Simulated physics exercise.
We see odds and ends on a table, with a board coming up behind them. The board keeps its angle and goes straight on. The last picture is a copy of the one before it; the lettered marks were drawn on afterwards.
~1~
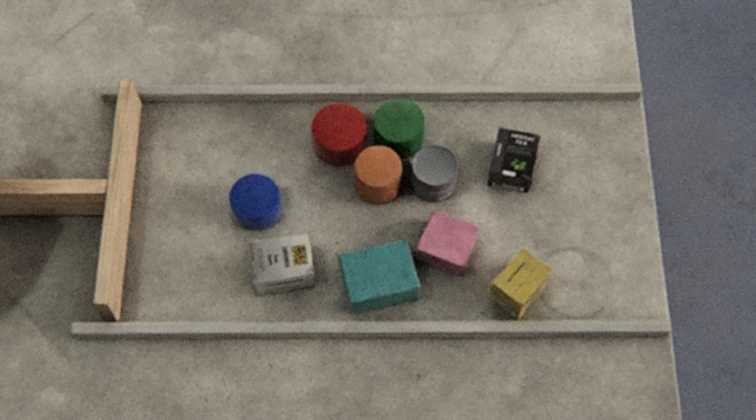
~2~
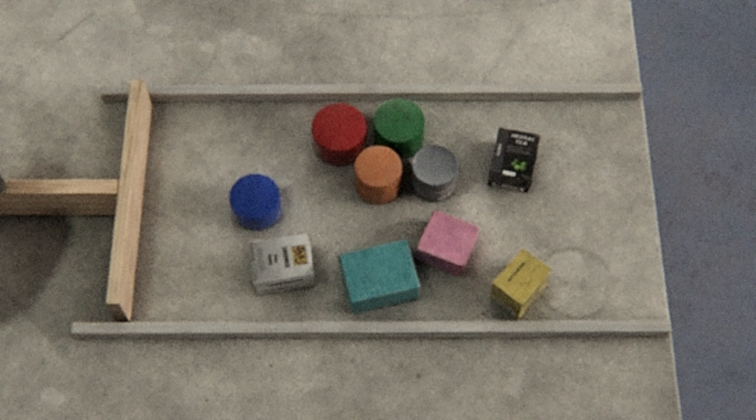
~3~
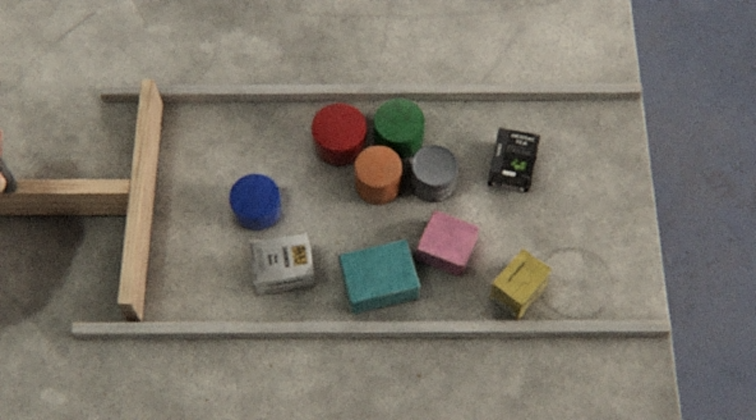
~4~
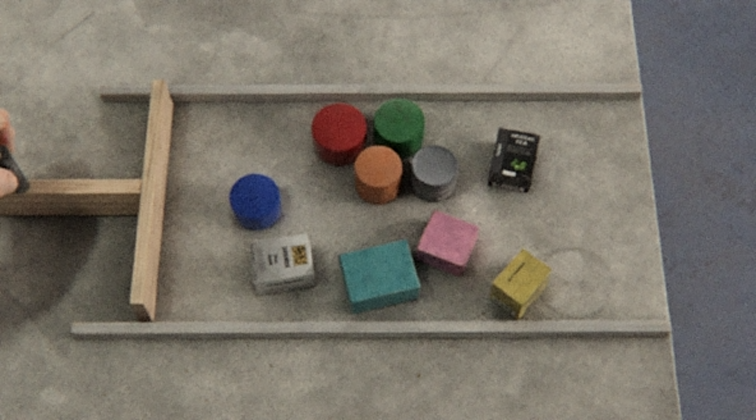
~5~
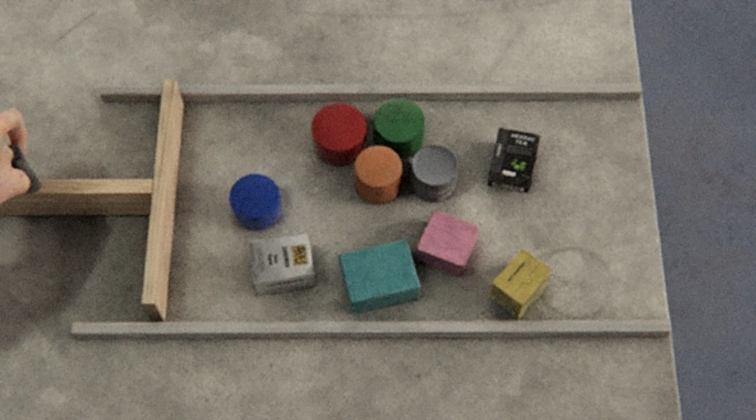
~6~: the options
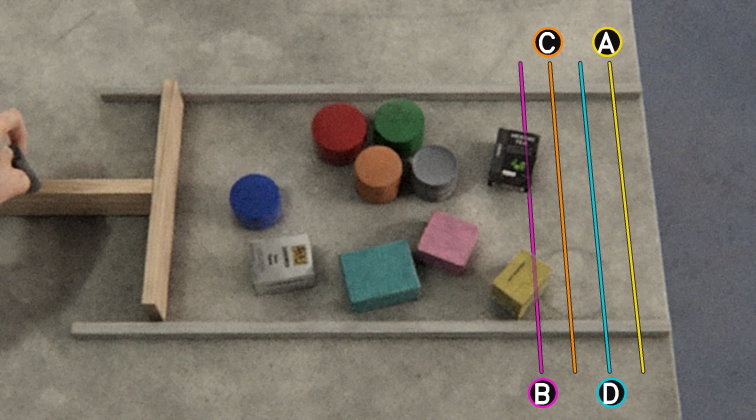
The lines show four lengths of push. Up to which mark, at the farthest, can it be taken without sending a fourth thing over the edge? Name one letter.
Up to line C.
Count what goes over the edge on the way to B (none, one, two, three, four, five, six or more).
One.
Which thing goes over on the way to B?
The yellow packet goes over.
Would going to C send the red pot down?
No.
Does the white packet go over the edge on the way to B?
No.
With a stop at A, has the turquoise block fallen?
Yes.
On the copy, A at (625, 207); B at (530, 207); C at (562, 207); D at (594, 207).
On C. First, board (304, 185); turquoise block (408, 286); white packet (343, 271).
Then, board (451, 185); yellow packet (612, 281); black packet (563, 156).
Finally, board (562, 184); yellow packet over the edge; black packet over the edge; two fallen.
By contrast, A drops six; B is within the limit but short; D drops six.
